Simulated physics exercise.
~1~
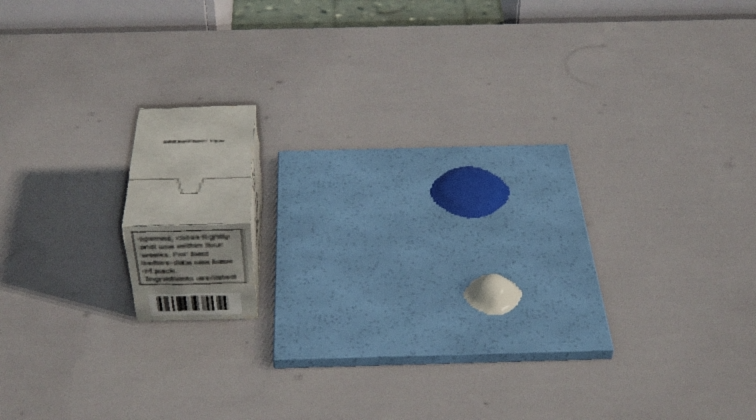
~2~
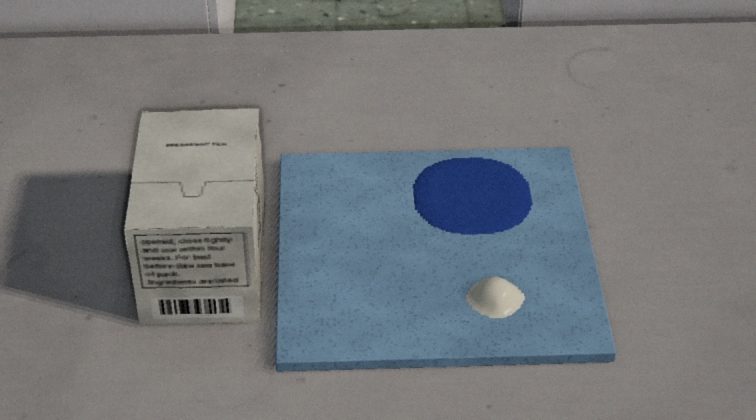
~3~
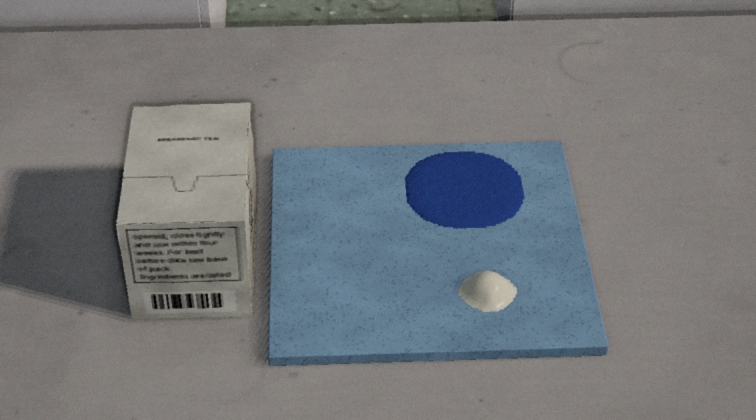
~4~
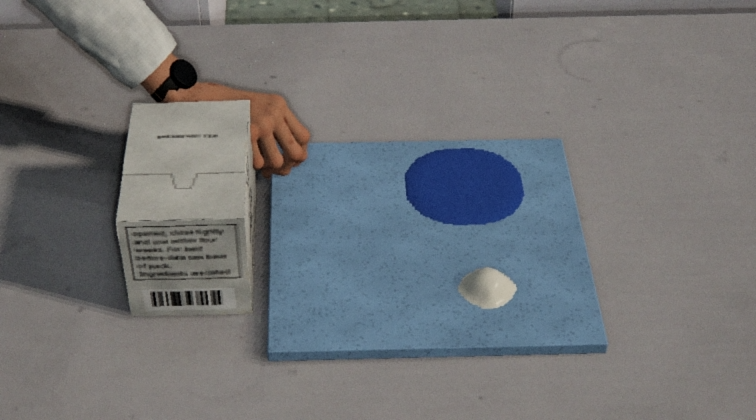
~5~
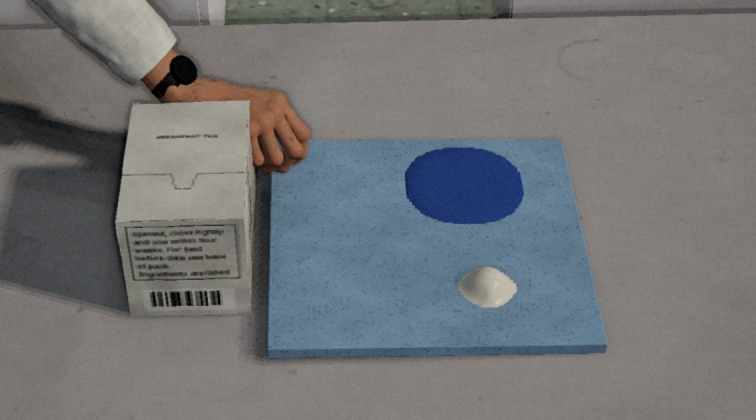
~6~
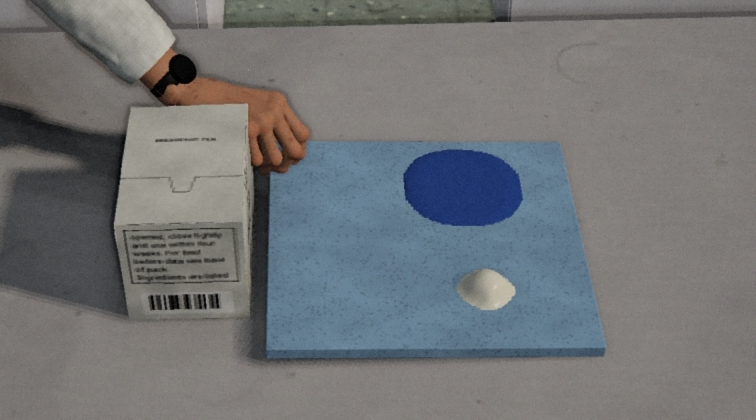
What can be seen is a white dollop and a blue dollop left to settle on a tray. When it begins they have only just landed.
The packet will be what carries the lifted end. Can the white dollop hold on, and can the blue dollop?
White dollop stays put; blue dollop slips off.
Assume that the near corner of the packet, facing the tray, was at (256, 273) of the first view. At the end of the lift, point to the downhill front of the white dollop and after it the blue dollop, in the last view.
In the last picture you'd see them end at (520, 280) and at (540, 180).
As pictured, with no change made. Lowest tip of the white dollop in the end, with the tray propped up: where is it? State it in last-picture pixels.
End position: Near pixel (528, 264).
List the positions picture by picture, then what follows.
The tray lies flat; white dollop (494, 286) a tall heap; blue dollop (471, 188) a low mound; packet (192, 275), in the first frame.
They settle; white dollop (496, 289) a tall heap; blue dollop (473, 194) spread thin, in the second frame.
At rest; white dollop (489, 283) a tall heap; blue dollop (465, 188) spread thin, in the third frame.
A hand takes the end; white dollop (488, 280) a tall heap; blue dollop (464, 184) spread thin, in the fourth frame.
The end is rising; white dollop (489, 279) a tall heap; blue dollop (464, 184) spread thin, in the fifth frame.
The tray slopes by about 2°; white dollop (487, 281) a tall heap; blue dollop (463, 186) spread thin; packet (184, 273), in the sixth frame.
Next, slope about 26°; the white dollop has not moved; the blue dollop is dripping off the low end.
After that, the white dollop has not moved; the blue dollop is dripping off the low end.
Finally, slope about 26°; the white dollop has not moved; the blue dollop is dripping off the low end.
